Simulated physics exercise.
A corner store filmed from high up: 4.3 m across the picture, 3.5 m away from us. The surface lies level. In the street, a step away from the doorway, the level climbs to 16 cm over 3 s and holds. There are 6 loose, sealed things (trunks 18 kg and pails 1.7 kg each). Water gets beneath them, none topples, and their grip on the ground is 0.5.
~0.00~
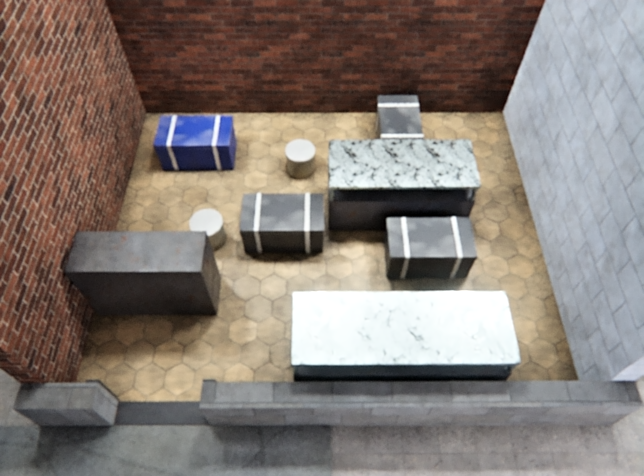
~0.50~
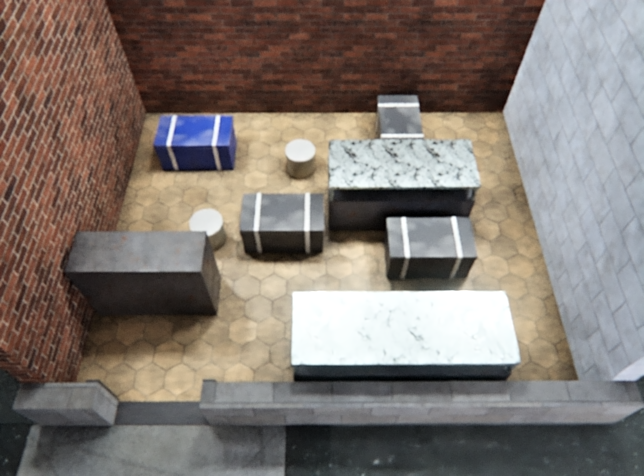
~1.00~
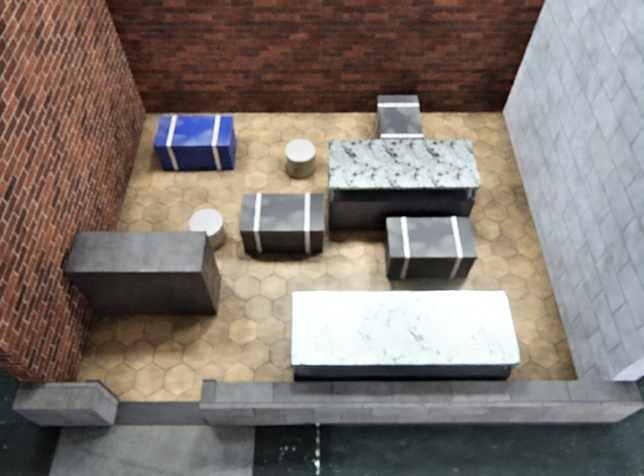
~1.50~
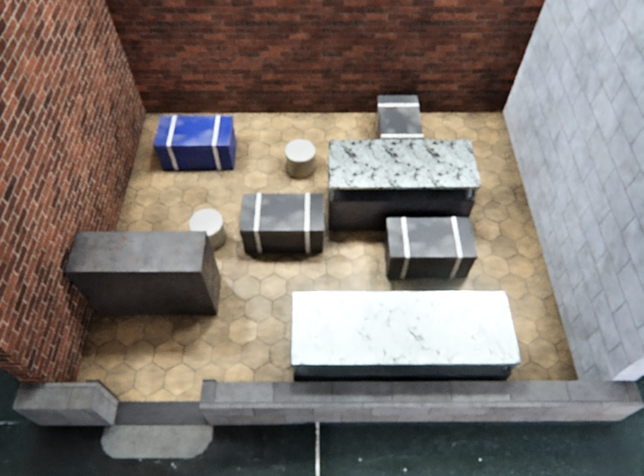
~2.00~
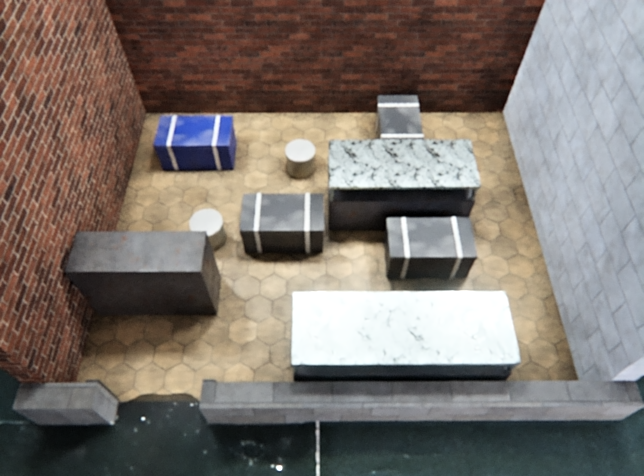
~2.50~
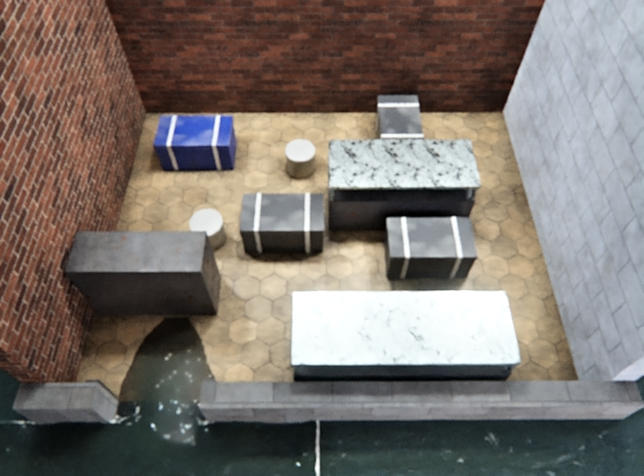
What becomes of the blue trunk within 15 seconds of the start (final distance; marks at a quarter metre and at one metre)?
The blue trunk holds its place.
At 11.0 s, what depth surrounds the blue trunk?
About 2 cm.
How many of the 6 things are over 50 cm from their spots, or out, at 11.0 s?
1 of them.
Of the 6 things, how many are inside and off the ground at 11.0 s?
2 of them.
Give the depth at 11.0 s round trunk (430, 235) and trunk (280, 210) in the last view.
Roughly 8 and 4 cm.
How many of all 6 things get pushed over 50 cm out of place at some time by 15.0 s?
That makes 4.
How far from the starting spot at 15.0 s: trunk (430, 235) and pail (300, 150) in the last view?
In that order: 100 cm, 60 cm.
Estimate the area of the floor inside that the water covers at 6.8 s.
About 6.5 m2.
After 3.5 s the blue trunk is near (194, 130), 0.0 m from its start, aground; 0 afloat.
After 6.8 s the blue trunk is near (194, 130), 0.0 m from its start, aground; 0 afloat.
After 11.0 s the blue trunk is near (194, 130), 0.0 m from its start, aground; 2 afloat.
After 15.0 s the blue trunk is near (192, 130), 0.0 m from its start, aground; 4 afloat.
